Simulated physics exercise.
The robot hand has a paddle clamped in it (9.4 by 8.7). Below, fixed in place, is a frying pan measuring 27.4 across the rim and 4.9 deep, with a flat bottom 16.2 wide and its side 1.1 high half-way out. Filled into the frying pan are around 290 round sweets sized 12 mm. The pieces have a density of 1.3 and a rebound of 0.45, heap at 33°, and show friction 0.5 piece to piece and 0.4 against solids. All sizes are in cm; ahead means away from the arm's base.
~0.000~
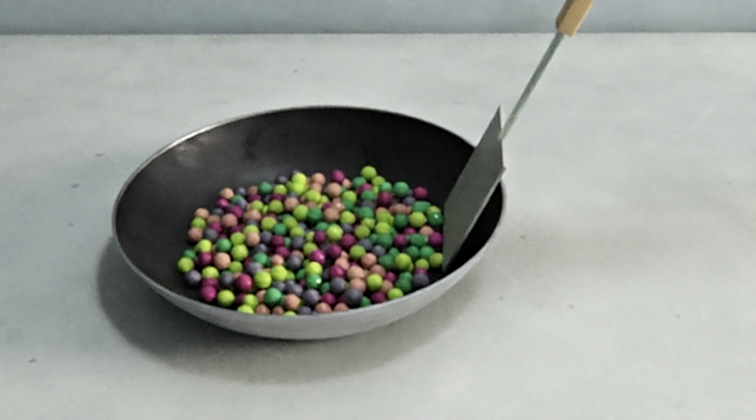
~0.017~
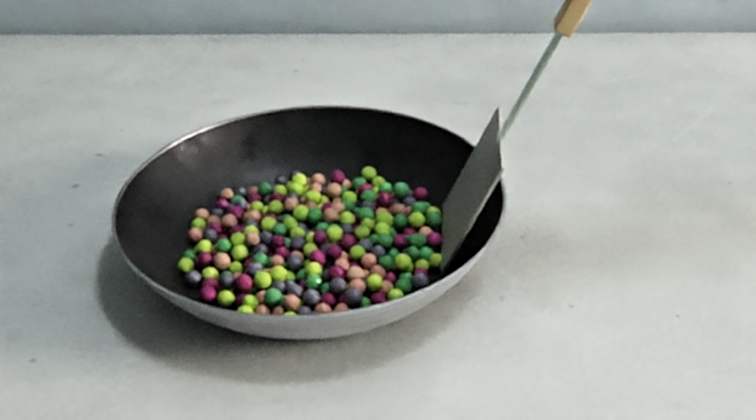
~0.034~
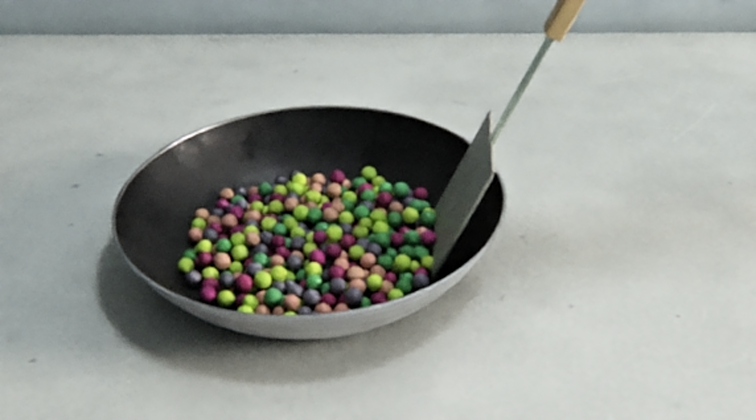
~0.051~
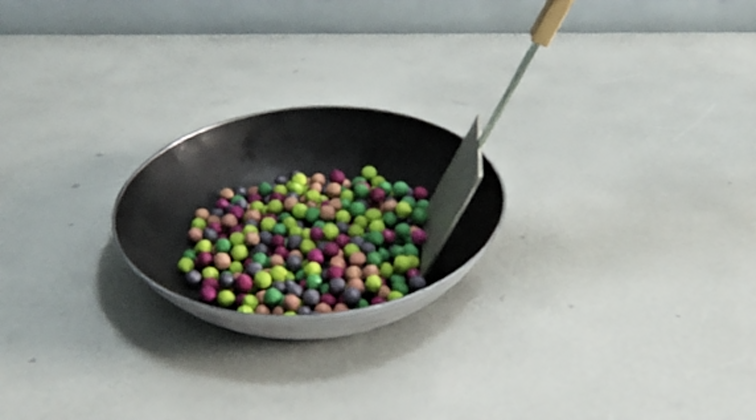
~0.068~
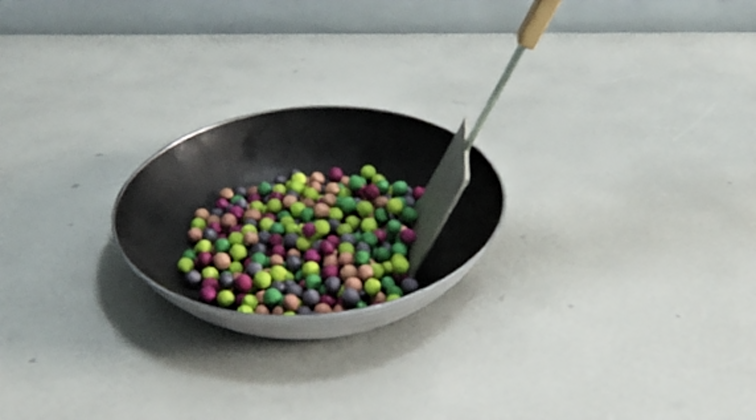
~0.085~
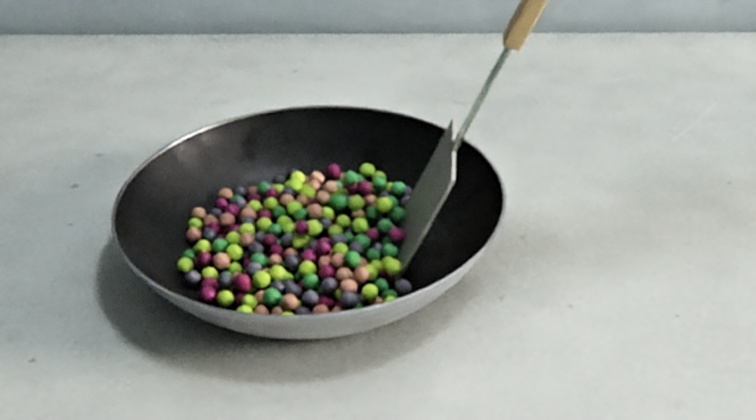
In a dark frying pan, a tilted paddle slides left, pushing small colourful balls together.
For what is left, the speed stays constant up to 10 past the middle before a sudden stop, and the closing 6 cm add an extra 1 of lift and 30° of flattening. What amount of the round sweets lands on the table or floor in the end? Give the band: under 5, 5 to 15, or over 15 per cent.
5 to 15 per cent.
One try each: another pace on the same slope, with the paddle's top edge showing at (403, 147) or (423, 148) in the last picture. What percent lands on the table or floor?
Try one roughly 25 per cent; try two roughly 15 per cent.
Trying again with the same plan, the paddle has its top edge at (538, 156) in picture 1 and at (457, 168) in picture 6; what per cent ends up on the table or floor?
My guess would be close to 15 per cent.
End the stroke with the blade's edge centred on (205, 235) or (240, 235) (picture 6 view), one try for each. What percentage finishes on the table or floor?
0 % and 0 %.
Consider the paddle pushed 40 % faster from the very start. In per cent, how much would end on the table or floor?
About 15 %.
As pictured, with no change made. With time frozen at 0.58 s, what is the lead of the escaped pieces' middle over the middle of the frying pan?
I reckon roughly 16 centimetres.
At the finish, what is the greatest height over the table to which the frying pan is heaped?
It reaches roughly 6.0 cm.
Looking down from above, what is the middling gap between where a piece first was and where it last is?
Somewhere around 5 centimetres, I'd say.
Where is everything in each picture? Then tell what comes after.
Paddle top edge at (503, 135), sloping 65°; upper third of the load around (318, 238), from x 185 to 435, top at y 175; 291 in the frying pan, in the first picture.
Paddle top edge at (502, 135), sloping 65°; upper third of the load around (318, 238), from x 185 to 435, top at y 175, in the second picture.
Paddle top edge at (493, 139), sloping 65°; upper third of the load around (317, 238), from x 185 to 430, top at y 175, in the third picture.
Paddle top edge at (480, 144), sloping 65°; upper third of the load around (316, 234), from x 185 to 425, top at y 175, in the fourth picture.
Paddle top edge at (467, 146), sloping 65°; upper third of the load around (319, 232), from x 185 to 420, top at y 175, in the fifth picture.
Paddle top edge at (454, 147), sloping 65°; upper third of the load around (313, 228), from x 185 to 420, top at y 170; 291 in the frying pan, in the sixth picture.
By 0.20 s, sloping 65°, highest piece 4 above the table; 291 in the frying pan.
By 0.32 s, sloping 55°, highest piece 4 above the table; 291 in the frying pan.
By 0.58 s, sloping 35°, highest piece 6 above the table; 263 in the frying pan, 27 on the table or floor, 1 on the blade or in flight.
By 1.63 s, sloping 35°, highest piece 6 above the table; 263 in the frying pan, 28 on the table or floor.
Final count, 263 in the frying pan, 28 on the table or floor. That is 10 % on the table or floor.
